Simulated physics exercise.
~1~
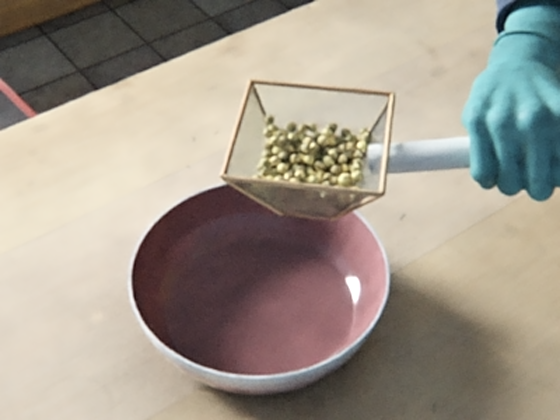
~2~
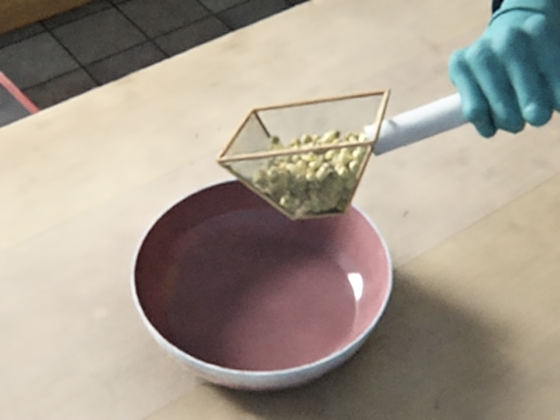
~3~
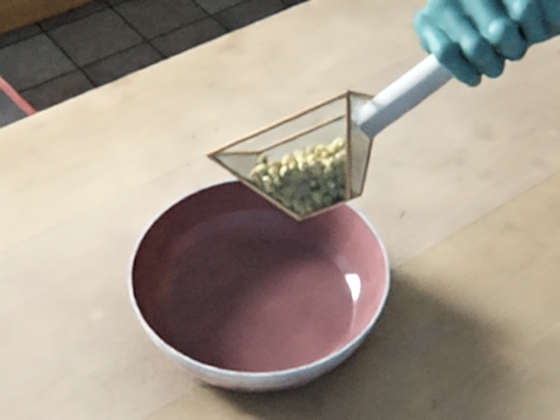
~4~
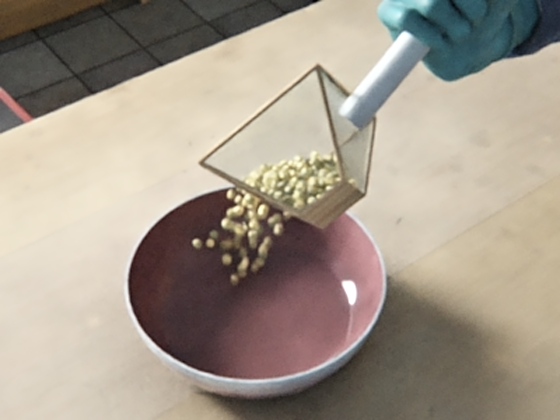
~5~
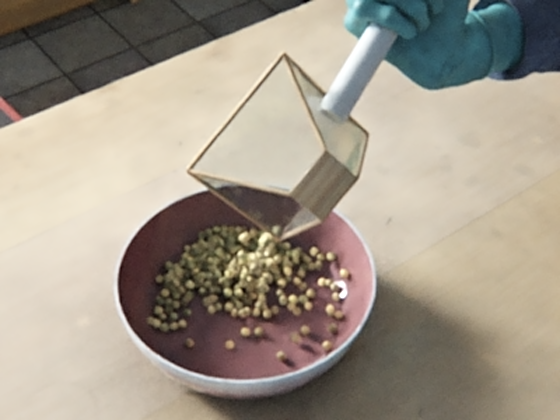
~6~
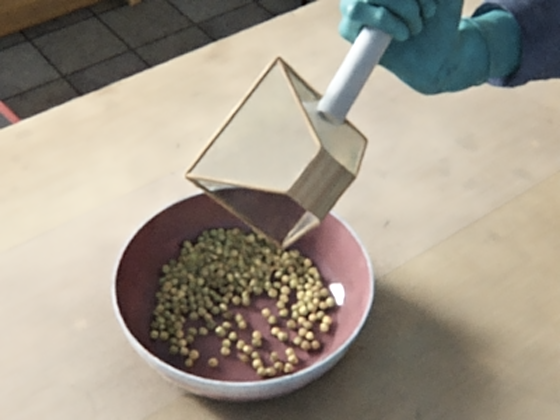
A clear, gold-edged scoop full of pale soya beans, its white handle held by a teal-gloved hand, hovers nearly level above an empty pinkish pan on a light wooden surface. The hand tilts the scoop steadily down to the left, and the beans gather toward its lower part without falling. As the tilt steepens, beans begin to spill over the lip and drop toward the pan. The rest pour out, piling up and scattering across the bottom. Finally, the emptied scoop stays tipped over the pan, with the beans spread across its base.
